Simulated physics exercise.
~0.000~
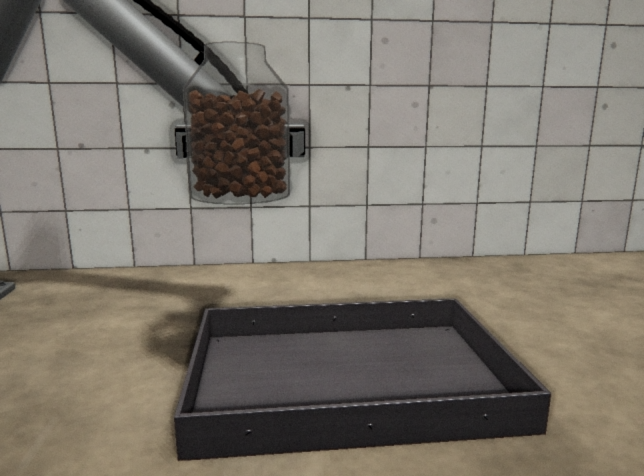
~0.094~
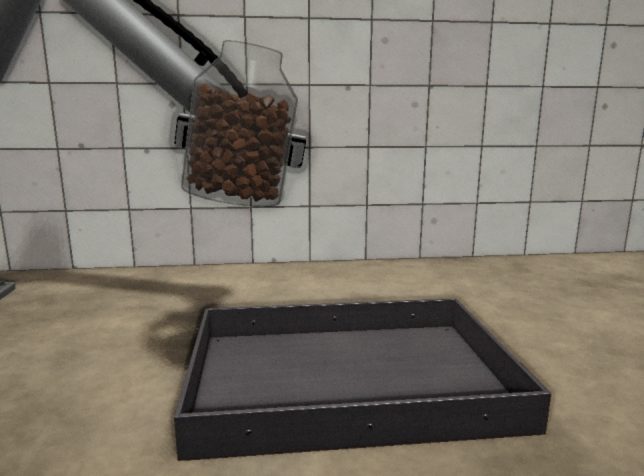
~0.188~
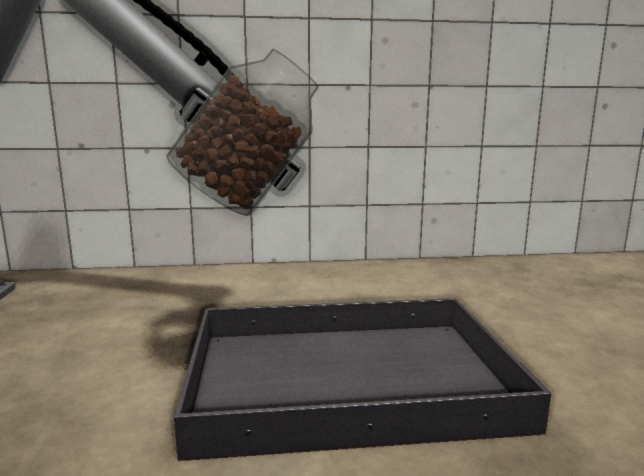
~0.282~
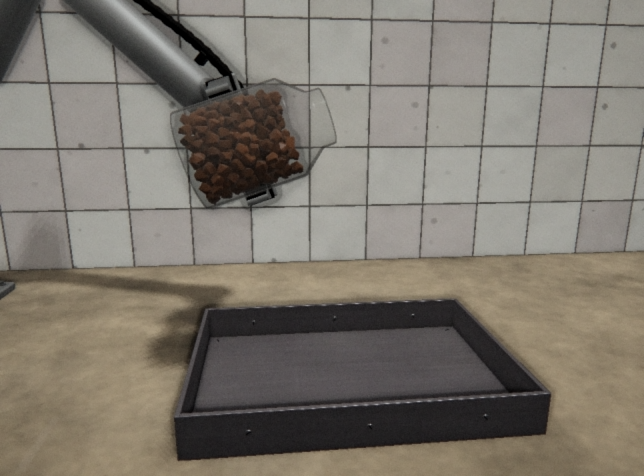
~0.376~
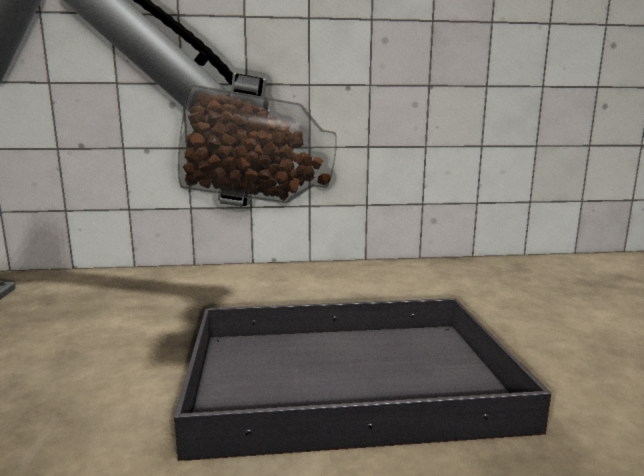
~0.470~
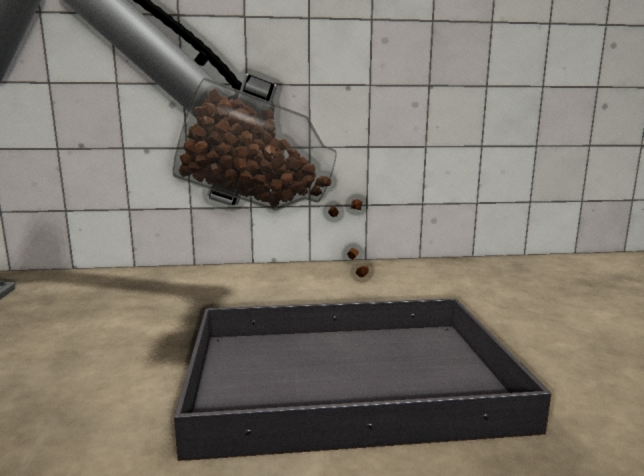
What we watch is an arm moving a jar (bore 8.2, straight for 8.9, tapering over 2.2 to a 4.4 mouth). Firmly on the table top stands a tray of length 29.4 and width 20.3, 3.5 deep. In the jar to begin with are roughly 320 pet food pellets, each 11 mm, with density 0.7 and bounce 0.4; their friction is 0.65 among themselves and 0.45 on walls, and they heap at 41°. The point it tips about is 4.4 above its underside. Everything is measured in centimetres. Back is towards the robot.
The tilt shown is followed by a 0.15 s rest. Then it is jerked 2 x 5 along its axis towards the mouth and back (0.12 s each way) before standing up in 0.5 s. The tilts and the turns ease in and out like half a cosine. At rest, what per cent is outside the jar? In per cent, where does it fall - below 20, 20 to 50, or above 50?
It falls below 20 per cent.
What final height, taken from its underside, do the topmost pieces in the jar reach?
Around 8.5 cm.
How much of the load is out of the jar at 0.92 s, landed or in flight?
10 %.
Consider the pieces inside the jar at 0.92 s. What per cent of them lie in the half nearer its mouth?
55 %, about.
After 0.92 s, tipped 110°, highest piece 26 above the table; 298 in the jar, 25 in the tray, 1 in flight or on a rim.
After 1.37 s, tipped 47°, highest piece 28 above the table; 280 in the jar, 44 in the tray.
After 1.80 s, upright, highest piece 27 above the table; 278 in the jar, 46 in the tray.
After 2.50 s, upright, highest piece 27 above the table; 278 in the jar, 46 in the tray.
In the end, 278 in the jar, 46 in the tray. That is 14 % outside the jar.
